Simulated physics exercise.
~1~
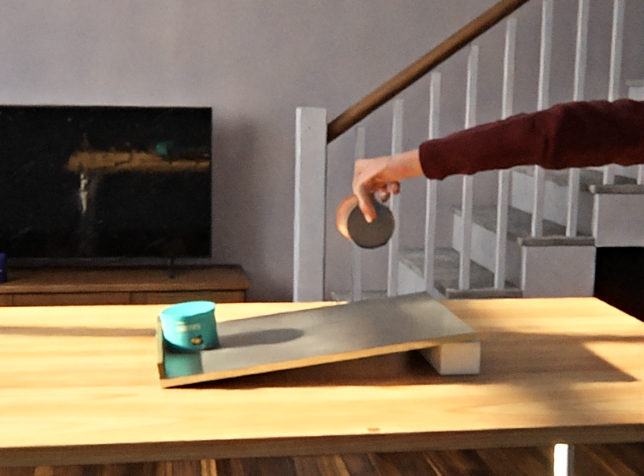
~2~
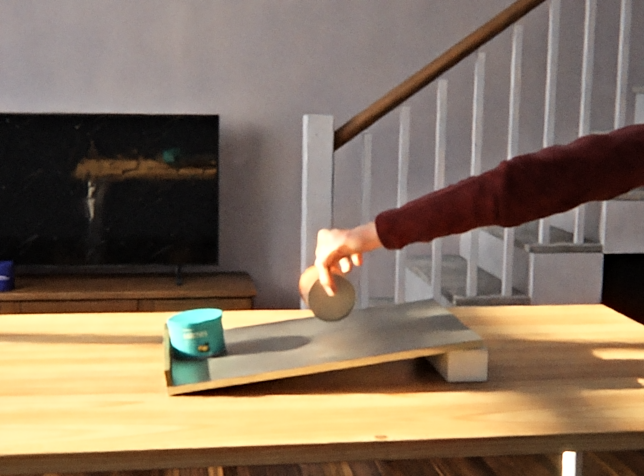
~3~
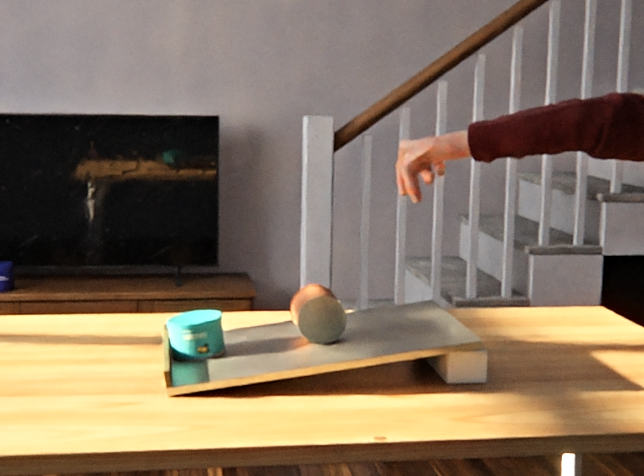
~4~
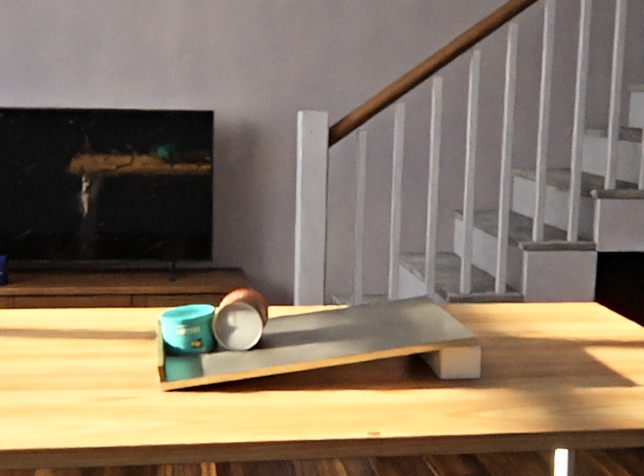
At the start, a turquoise tub sits at the low left end of a sloping board on a wooden table, while a hand in a dark red sleeve holds a round orange tin above the board. The hand lowers the tin to the left and brings it down onto the slope on its side. It then lets go and draws back to the right, leaving the tin partway up the board. The tin moves down the slope to the left. It ends up beside the tub, which has stayed in its place, and the hand is gone.
